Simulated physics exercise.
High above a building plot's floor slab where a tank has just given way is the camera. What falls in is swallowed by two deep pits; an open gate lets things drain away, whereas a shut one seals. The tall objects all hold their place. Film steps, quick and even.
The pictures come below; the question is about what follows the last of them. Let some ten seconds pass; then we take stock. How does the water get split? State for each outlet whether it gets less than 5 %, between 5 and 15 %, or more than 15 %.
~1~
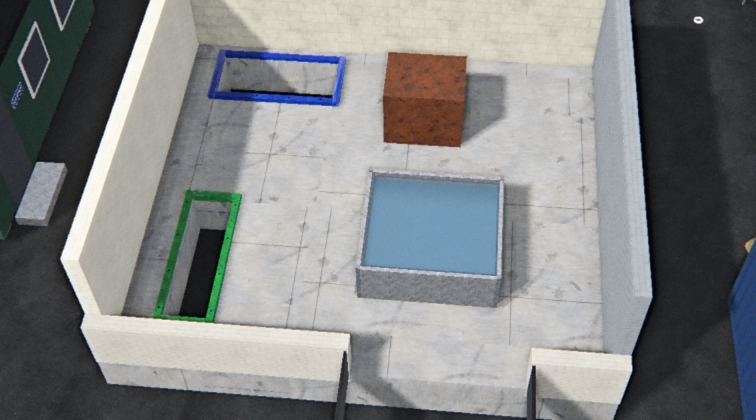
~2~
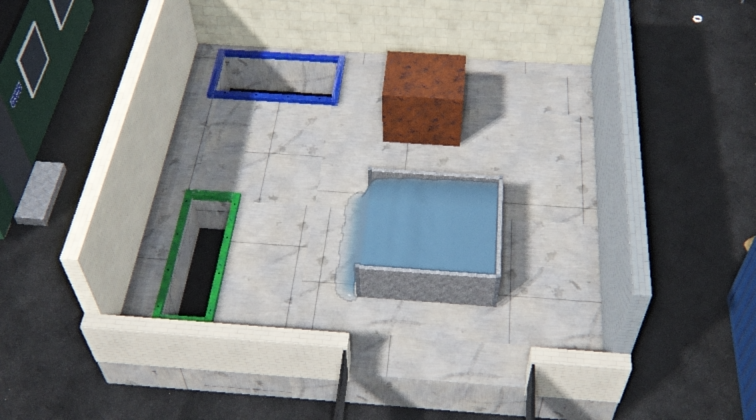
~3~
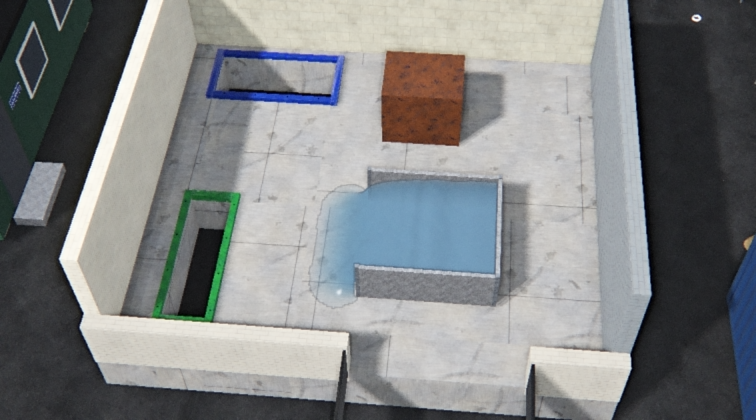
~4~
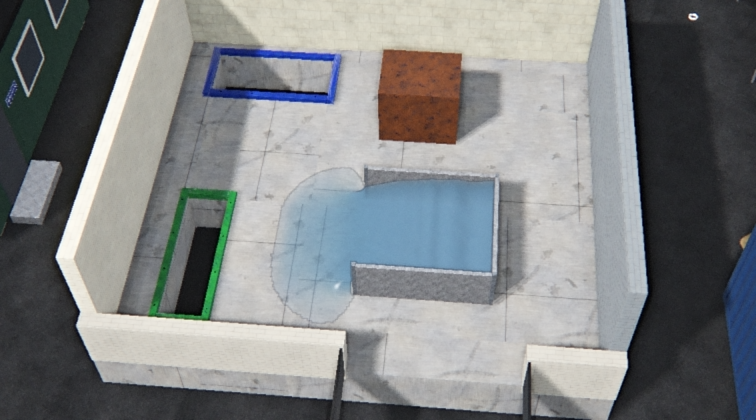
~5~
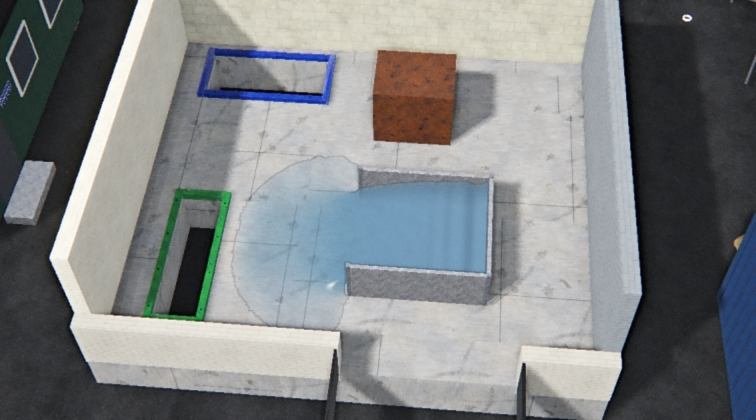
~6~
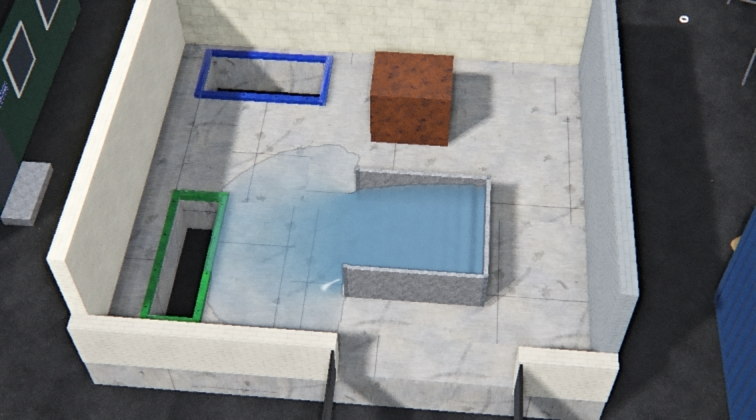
Outcome. The gate gets less than 5 %. The blue pit gets less than 5 %. The green pit gets more than 15 %.
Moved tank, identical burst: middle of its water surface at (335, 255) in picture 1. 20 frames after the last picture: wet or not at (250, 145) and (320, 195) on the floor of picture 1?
Submerged, spared.
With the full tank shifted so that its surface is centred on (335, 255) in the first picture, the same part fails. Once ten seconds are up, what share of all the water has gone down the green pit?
Green: 55 %.
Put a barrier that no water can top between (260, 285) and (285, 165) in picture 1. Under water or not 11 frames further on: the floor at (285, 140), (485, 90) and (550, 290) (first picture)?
Going spot by spot: Drenched, then high and dry, then high and dry.
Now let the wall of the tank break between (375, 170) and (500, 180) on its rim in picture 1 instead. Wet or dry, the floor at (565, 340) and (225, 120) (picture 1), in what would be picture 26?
In order: Spared and swamped.
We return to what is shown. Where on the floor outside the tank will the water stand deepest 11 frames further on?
Somewhere close to (101, 342).
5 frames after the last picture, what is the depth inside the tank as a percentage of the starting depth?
Estimate: Close to 52 %.
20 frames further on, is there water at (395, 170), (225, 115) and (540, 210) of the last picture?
One by one: Left dry / waterlogged / left dry.
A moment on, water covers 30 % of the floor; the gate 0 %, the blue pit 0 %, the green pit 10 %.
Next, water covers 35 % of the floor; the gate 0 %, the blue pit 0 %, the green pit 24 %.
Then, water covers 40 % of the floor; the gate 0 %, the blue pit 0 %, the green pit 34 %.
Later, water covers 60 % of the floor; the gate 0 %, the blue pit 1 %, the green pit 38 %.
In the end, water covers 80 % of the floor; the gate 2 %, the blue pit 1 %, the green pit 38 %.
